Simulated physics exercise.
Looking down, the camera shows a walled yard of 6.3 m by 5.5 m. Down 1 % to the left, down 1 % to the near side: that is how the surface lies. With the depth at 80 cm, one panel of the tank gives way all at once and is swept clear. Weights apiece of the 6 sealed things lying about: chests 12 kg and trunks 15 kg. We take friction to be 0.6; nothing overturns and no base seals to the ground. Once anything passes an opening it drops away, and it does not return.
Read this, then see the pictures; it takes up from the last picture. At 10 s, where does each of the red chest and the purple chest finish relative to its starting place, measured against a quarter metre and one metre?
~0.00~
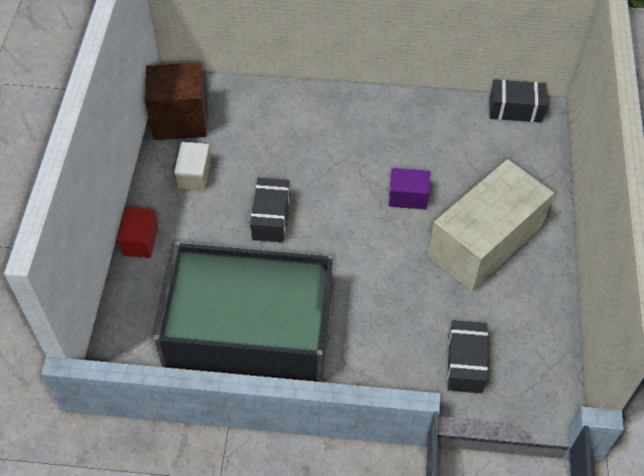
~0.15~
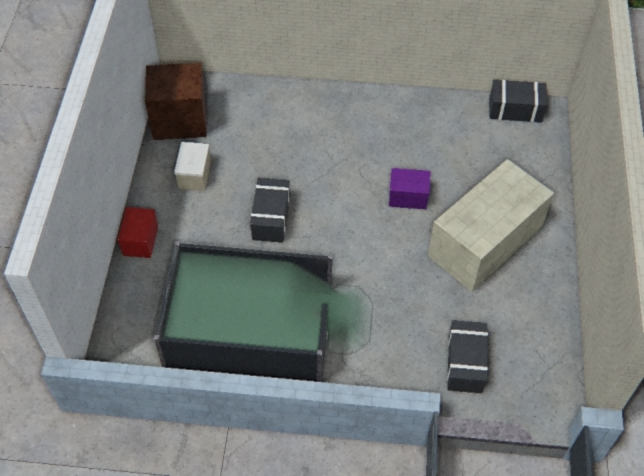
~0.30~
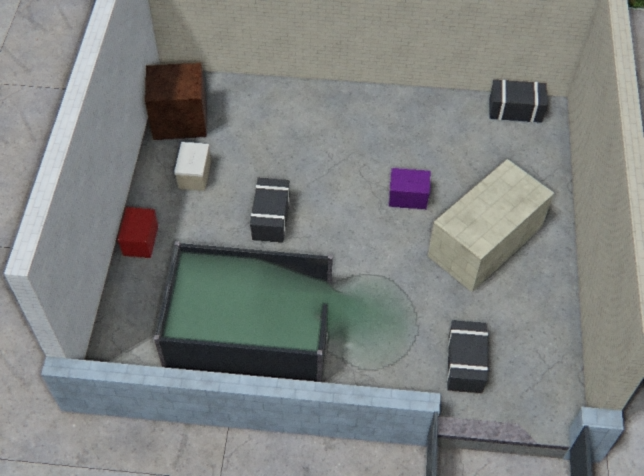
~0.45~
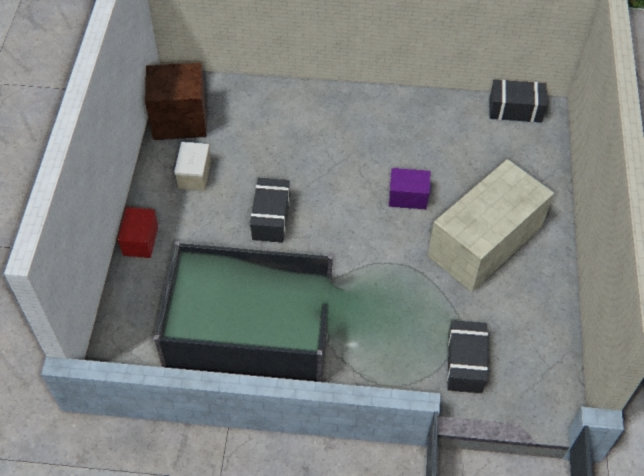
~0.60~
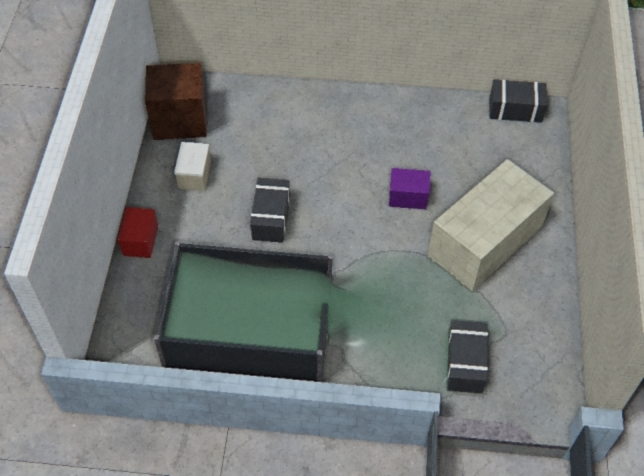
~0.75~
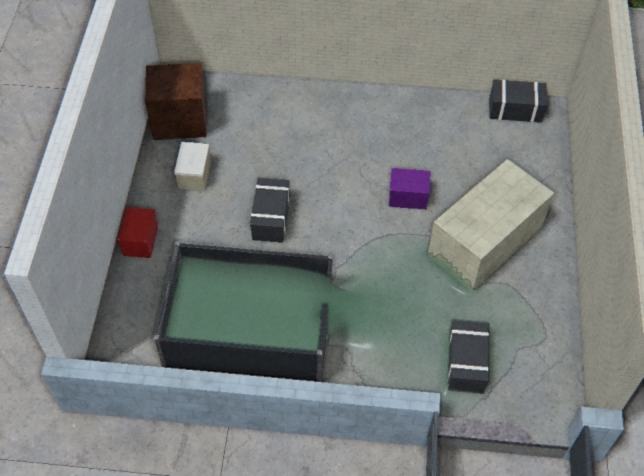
At that moment, the red chest is less than a quarter metre away; the purple chest is between a quarter and one metre away.
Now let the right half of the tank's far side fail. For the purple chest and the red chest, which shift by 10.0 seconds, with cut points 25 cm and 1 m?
The purple chest would be washed far off and the red chest would be washed far off.
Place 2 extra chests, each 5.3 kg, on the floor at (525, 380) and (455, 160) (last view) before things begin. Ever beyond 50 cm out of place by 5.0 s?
First far enough, second far enough.
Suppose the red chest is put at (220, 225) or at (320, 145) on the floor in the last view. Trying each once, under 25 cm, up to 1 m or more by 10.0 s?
In that order: It barely shifts; it holds its place.
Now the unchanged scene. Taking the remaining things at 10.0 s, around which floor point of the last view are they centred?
Centre of the remaining things: Roughly (269, 186).
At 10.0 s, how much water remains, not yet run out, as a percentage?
Around 60 % of the water.
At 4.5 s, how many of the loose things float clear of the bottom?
Count: 1.
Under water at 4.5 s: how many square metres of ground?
Around 20 m2 of it.
After 2.0 s the red chest is near (137, 224), 0.0 m from its start, aground; the purple chest is near (407, 165), 0.3 m from its start, aground; 0 of 6 are out; 0 afloat.
After 4.5 s the red chest is near (137, 224), 0.0 m from its start, aground; the purple chest is near (399, 155), 0.5 m from its start, aground; 1 of 6 are out; 1 afloat.
After 7.0 s the red chest is near (137, 224), 0.0 m from its start, aground; the purple chest is near (399, 155), 0.5 m from its start, aground; 1 of 6 are out; 1 afloat.
After 10.0 s the red chest is near (137, 224), 0.0 m from its start, aground; the purple chest is near (399, 155), 0.5 m from its start, aground; 1 of 6 are out; 0 afloat.
